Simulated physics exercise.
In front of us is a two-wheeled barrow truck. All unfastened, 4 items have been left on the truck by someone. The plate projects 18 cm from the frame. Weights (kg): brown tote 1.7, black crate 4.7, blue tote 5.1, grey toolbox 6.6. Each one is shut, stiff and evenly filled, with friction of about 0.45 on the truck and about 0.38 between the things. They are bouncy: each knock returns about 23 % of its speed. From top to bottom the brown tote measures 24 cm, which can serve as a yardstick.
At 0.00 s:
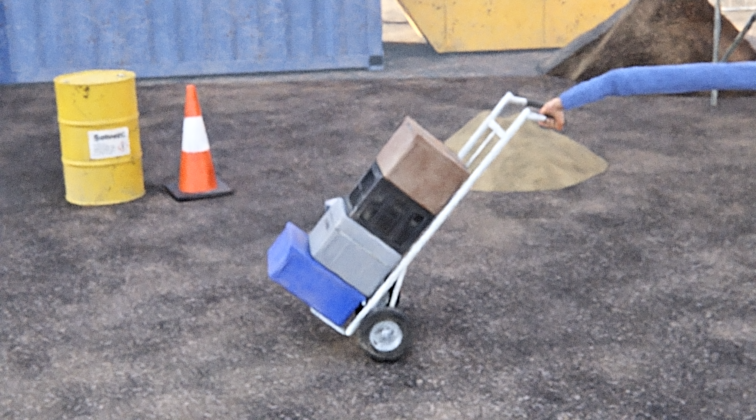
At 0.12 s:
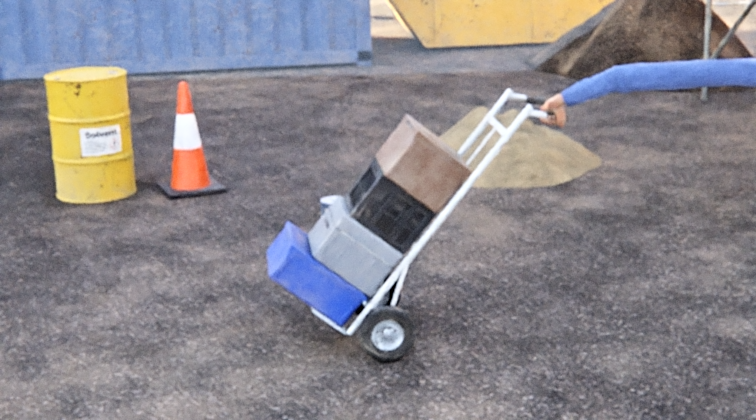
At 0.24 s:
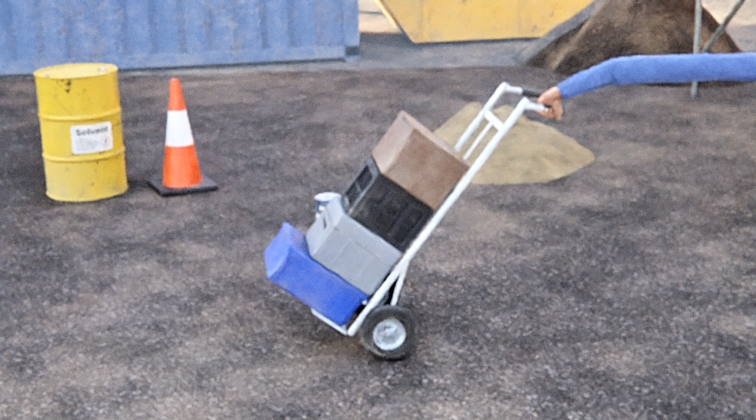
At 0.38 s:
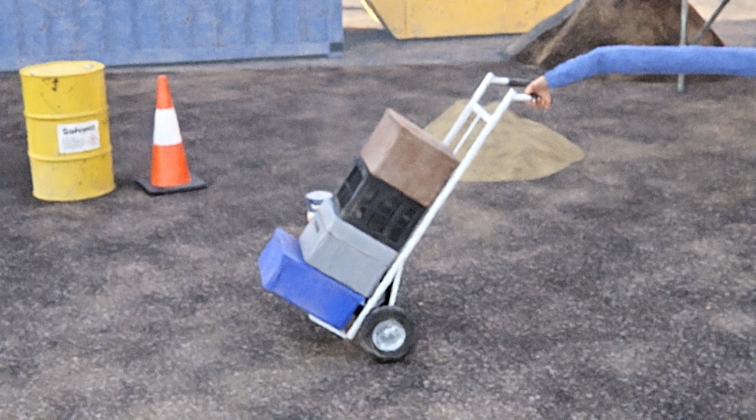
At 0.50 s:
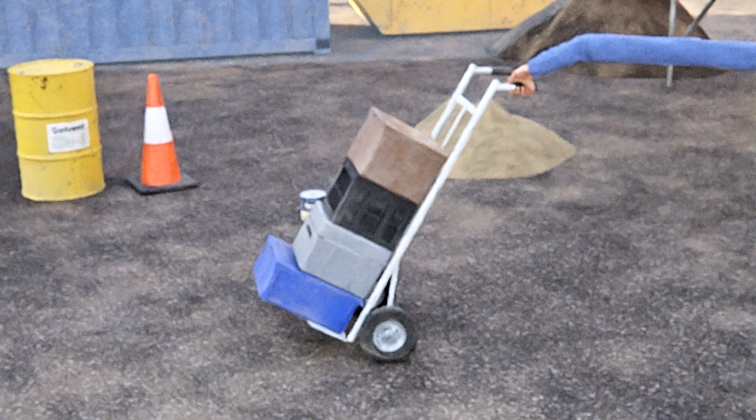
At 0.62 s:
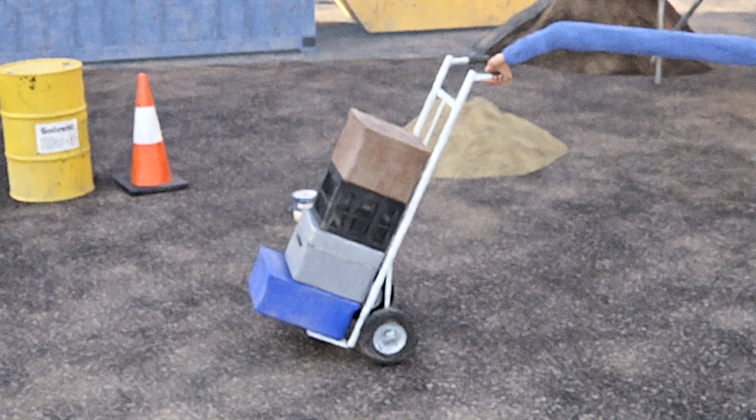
A blue-sleeved arm gripped a tilted two-wheeled hand truck stacked with a brown tote, black crate, grey toolbox and blue tote, and gradually raised it more upright as the yellow drum and cone shifted left.
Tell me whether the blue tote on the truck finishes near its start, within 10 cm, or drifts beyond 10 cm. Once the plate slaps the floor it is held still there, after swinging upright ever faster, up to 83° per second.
Still near its start.
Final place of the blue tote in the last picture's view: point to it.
You'll find it at about (296, 328).
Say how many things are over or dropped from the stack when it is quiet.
That comes to 0.
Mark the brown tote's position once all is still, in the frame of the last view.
Its middle comes to rest around (268, 179).
After 1.02 s, truck upright; brown tote moved 2 cm.
After 1.12 s, truck upright; brown tote 3° off its base; black crate 3° off its base; grey toolbox moved 3 cm.
In the end (1.7 s), not toppled but over 10 cm from the start, brown tote; the other 3 under 10 cm from the start. At the end, from the last picture's camera, blue tote near (296, 328).
